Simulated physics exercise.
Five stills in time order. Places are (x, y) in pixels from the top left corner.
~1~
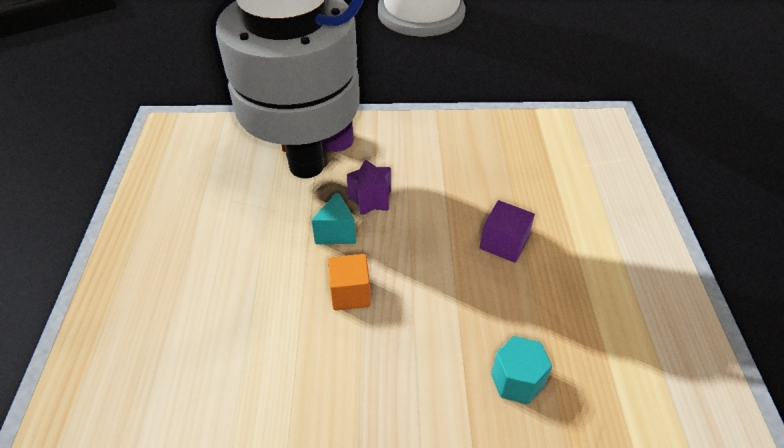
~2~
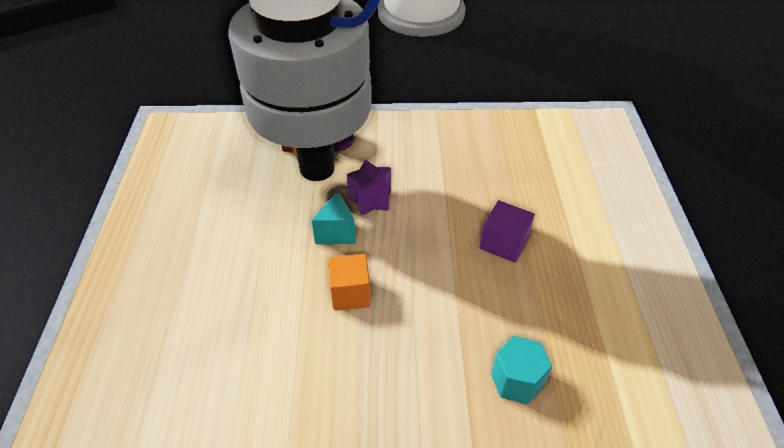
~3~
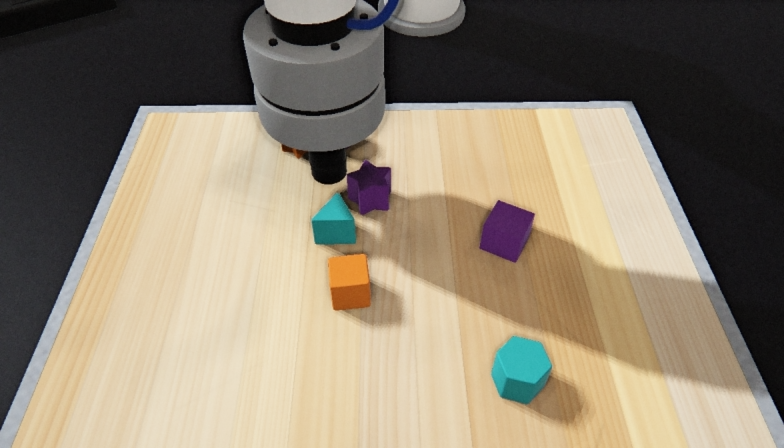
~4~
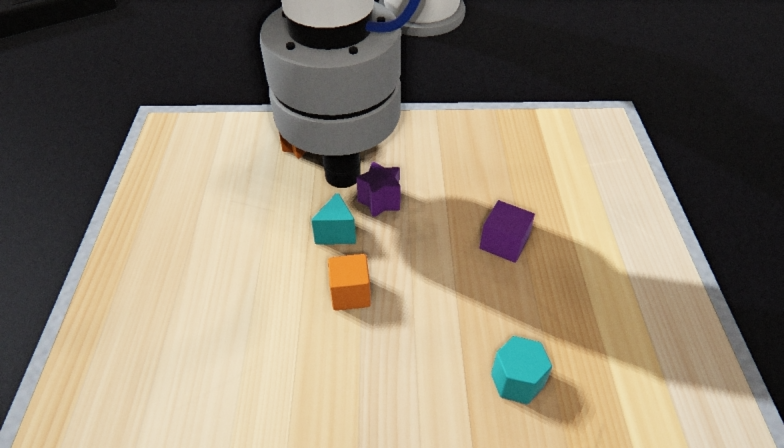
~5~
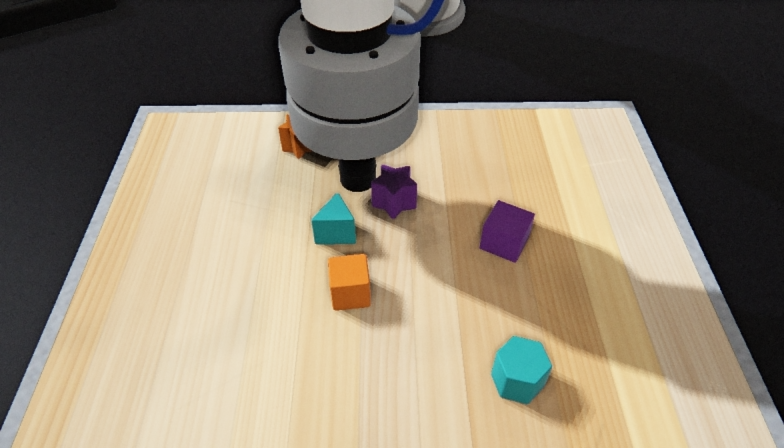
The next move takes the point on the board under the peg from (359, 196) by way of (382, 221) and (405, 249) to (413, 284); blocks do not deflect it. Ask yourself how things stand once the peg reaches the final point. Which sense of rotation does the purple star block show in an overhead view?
Bird's-eye view: Counterclockwise.
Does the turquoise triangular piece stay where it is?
Yes.
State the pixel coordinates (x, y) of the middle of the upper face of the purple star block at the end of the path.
The middle of its upper face should be somewhere near (415, 187).
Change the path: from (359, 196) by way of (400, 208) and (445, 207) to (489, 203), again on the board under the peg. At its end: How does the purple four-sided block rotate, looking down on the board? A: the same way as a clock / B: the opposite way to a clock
A (the same way as a clock)
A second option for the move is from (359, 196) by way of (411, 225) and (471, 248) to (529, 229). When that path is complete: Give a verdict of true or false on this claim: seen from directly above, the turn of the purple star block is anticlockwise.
Answer: True.
On the path given first. One third of the way, peg (382, 206); purple star block (412, 185), turned 50° anticlockwise.
Two thirds of the way, peg (407, 235); purple star block (415, 187), turned 70° anticlockwise.
At the end, peg (414, 269); turquoise triangular piece not moved; purple star block (415, 187), turned 70° anticlockwise.
